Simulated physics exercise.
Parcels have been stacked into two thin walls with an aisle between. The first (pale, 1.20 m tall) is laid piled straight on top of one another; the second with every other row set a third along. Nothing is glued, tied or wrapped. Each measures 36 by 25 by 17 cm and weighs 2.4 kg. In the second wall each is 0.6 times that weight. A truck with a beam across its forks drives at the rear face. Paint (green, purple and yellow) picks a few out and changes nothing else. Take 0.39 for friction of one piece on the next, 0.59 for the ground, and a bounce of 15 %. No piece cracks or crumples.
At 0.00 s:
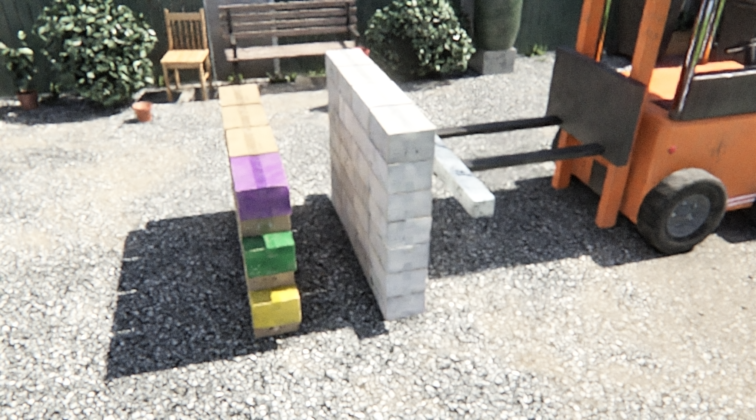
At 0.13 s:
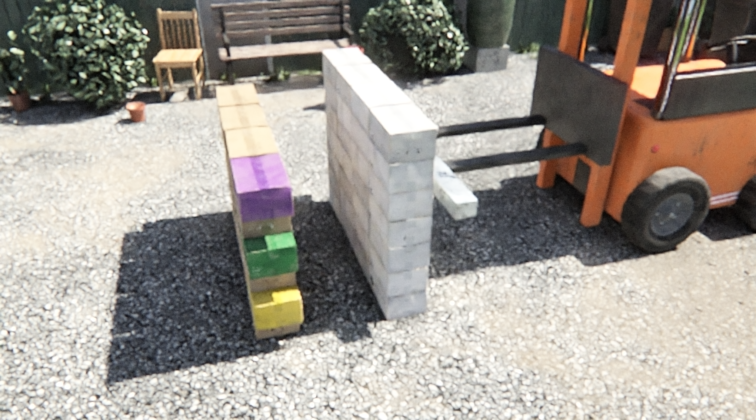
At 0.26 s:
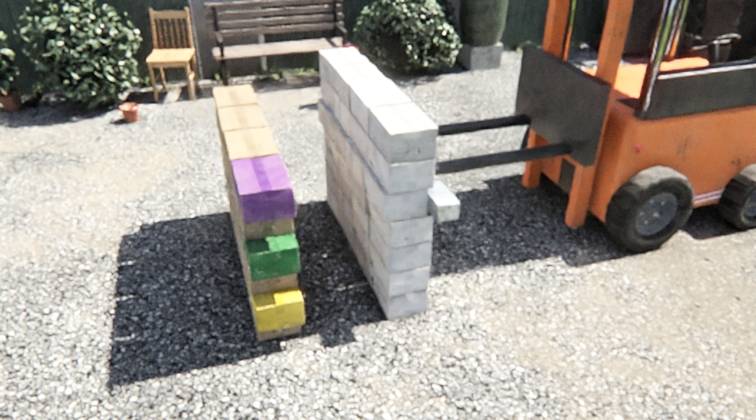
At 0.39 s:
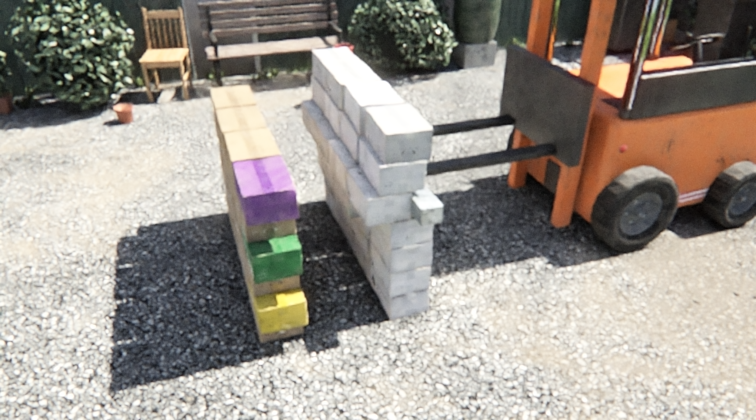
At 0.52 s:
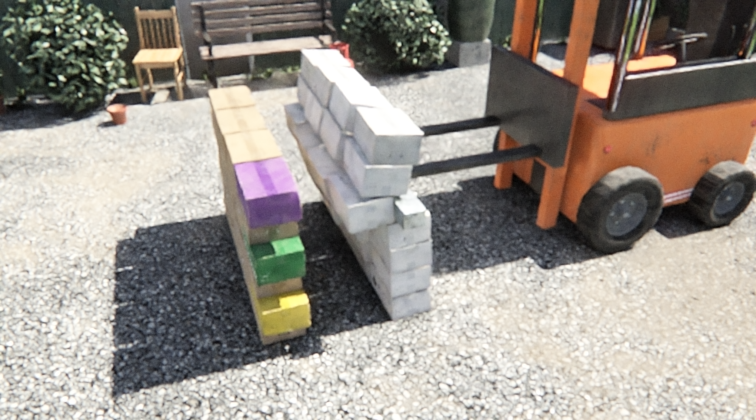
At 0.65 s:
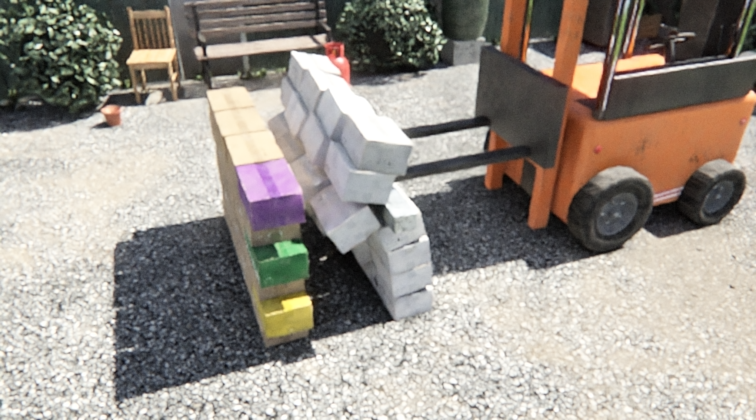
Gravel yard with an orange forklift driving left, its forks pushing the upper white blocks towards a wall with coloured blocks.
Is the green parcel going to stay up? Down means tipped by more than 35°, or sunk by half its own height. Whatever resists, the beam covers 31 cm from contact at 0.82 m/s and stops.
It comes down.
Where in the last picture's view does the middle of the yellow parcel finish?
Near (236, 338).
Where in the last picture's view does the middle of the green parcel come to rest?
At about (156, 372).
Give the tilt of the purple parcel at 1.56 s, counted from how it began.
About 50°.
By 1.00 s, 20 of the pale wall down; none of the 24 parcels of the second wall down, 20 disturbed; green parcel moved 47 mm; purple parcel moved 7 cm.
By 1.56 s, 19 of the pale wall down; 21 of the 24 parcels of the second wall down; green parcel tilted 52°, 14 cm lower; purple parcel tilted 52°, 25 cm lower.
When it is over (2.9 s), 19 of the pale wall down; 21 of the 24 parcels of the second wall down; green parcel on its side; purple parcel on its side; yellow parcel on its side. In pixels of the last frame, middles, green parcel near (156, 372).
